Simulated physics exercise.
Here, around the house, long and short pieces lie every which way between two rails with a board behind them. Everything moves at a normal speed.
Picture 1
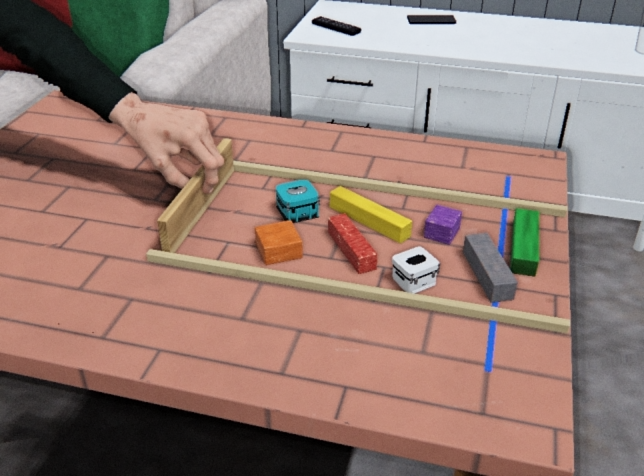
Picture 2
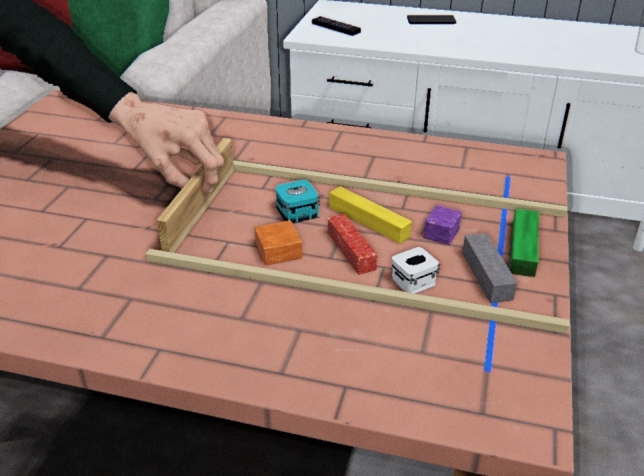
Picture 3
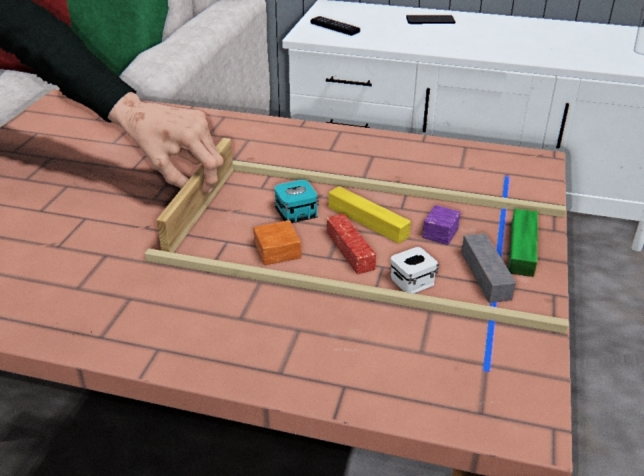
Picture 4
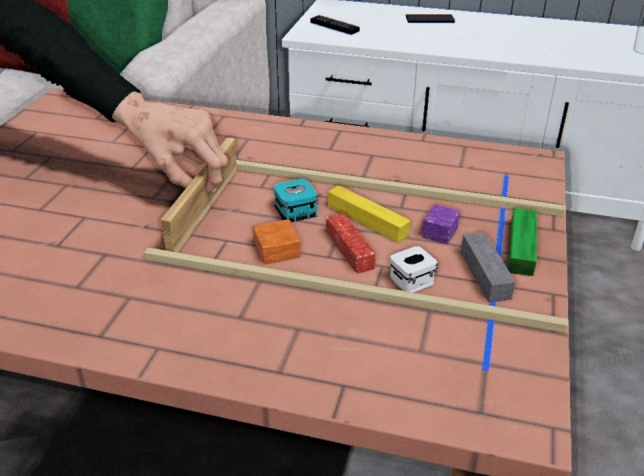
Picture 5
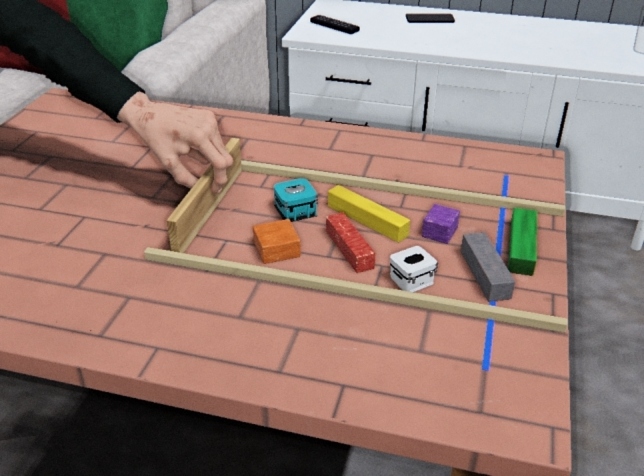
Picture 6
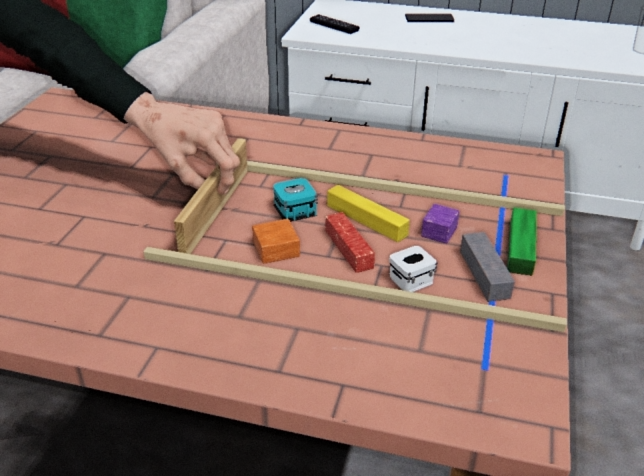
In this clip, a hand holds a wooden board between two rails on a brick-patterned tabletop and slides it slightly to the right, while the colourful blocks and small cases scattered ahead of it show no clear movement.
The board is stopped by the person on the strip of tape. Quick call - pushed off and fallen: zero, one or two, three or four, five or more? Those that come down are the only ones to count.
Call: Three or four.
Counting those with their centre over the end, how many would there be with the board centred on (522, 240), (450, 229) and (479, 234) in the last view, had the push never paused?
The counts are 6, 0 and 3, in that order.
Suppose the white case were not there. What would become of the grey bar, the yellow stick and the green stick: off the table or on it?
Well, the grey bar topples off, the yellow stick is left in place and the green stick topples off.
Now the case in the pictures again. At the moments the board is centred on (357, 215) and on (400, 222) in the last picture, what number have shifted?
I count 6 first and 7 after.
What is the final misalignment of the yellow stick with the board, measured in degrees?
Misalignment: Close to 45°.
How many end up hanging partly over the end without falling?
The number would be 3.
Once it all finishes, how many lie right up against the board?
2 touch it.
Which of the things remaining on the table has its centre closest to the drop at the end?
Purple block.
A little later, none off yet; green stick at rest near (522, 240); grey bar at rest near (486, 266); purple block at rest near (440, 224).
Next, none off yet; green stick at rest near (522, 240); grey bar at rest near (486, 266); purple block shifted about its own width near (460, 222).
Later still, none off yet; green stick shifted a little near (559, 240); grey bar shifted about its own width near (550, 276); purple block shifted well along near (526, 221).
When it is over, the number that fall off is three or four; down, white case, grey bar and green stick.
